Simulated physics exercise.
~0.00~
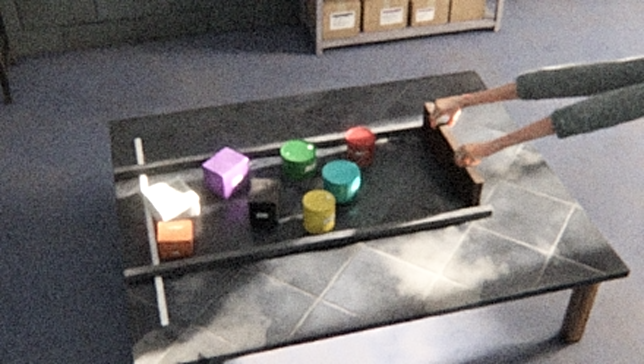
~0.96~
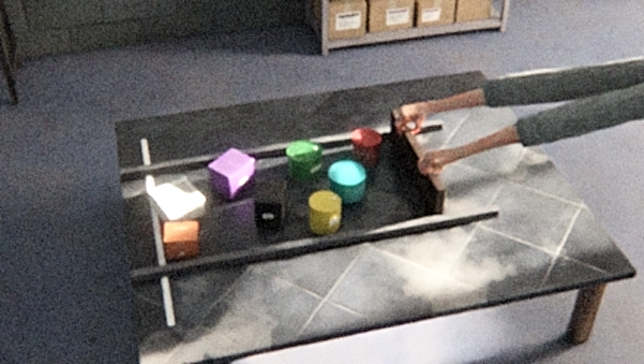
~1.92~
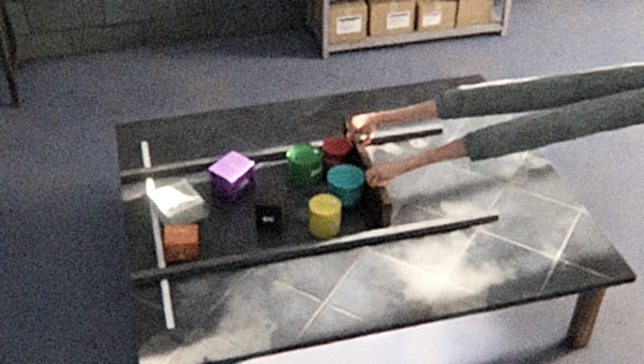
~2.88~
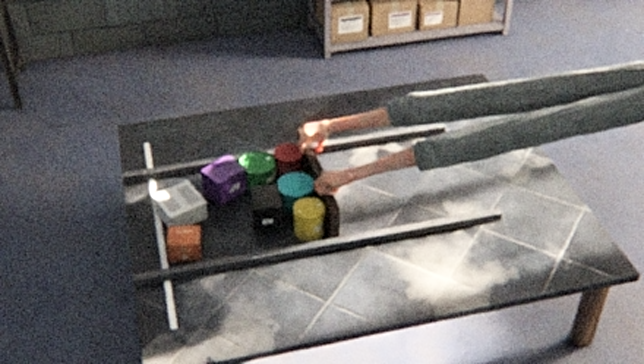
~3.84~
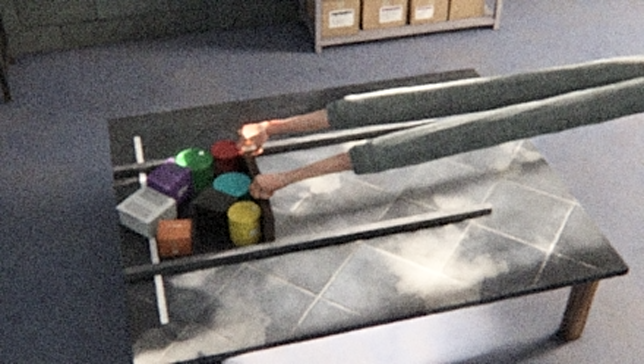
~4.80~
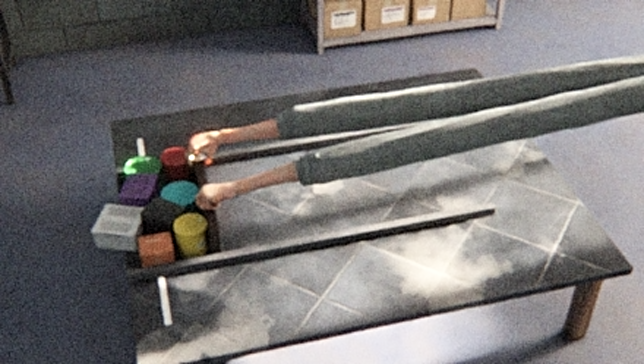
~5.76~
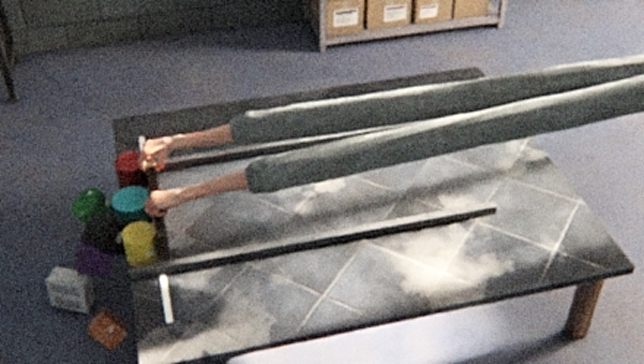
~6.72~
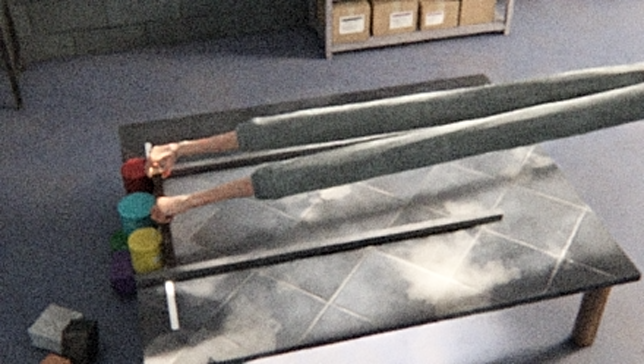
In this clip, two hands push an upright plank leftward along a dark platform, gathering scattered colourful boxes and round containers toward a strip of tape, until five items, green, black, purple, white and orange, go over the edge while the red, turquoise and yellow ones remain beside the plank.
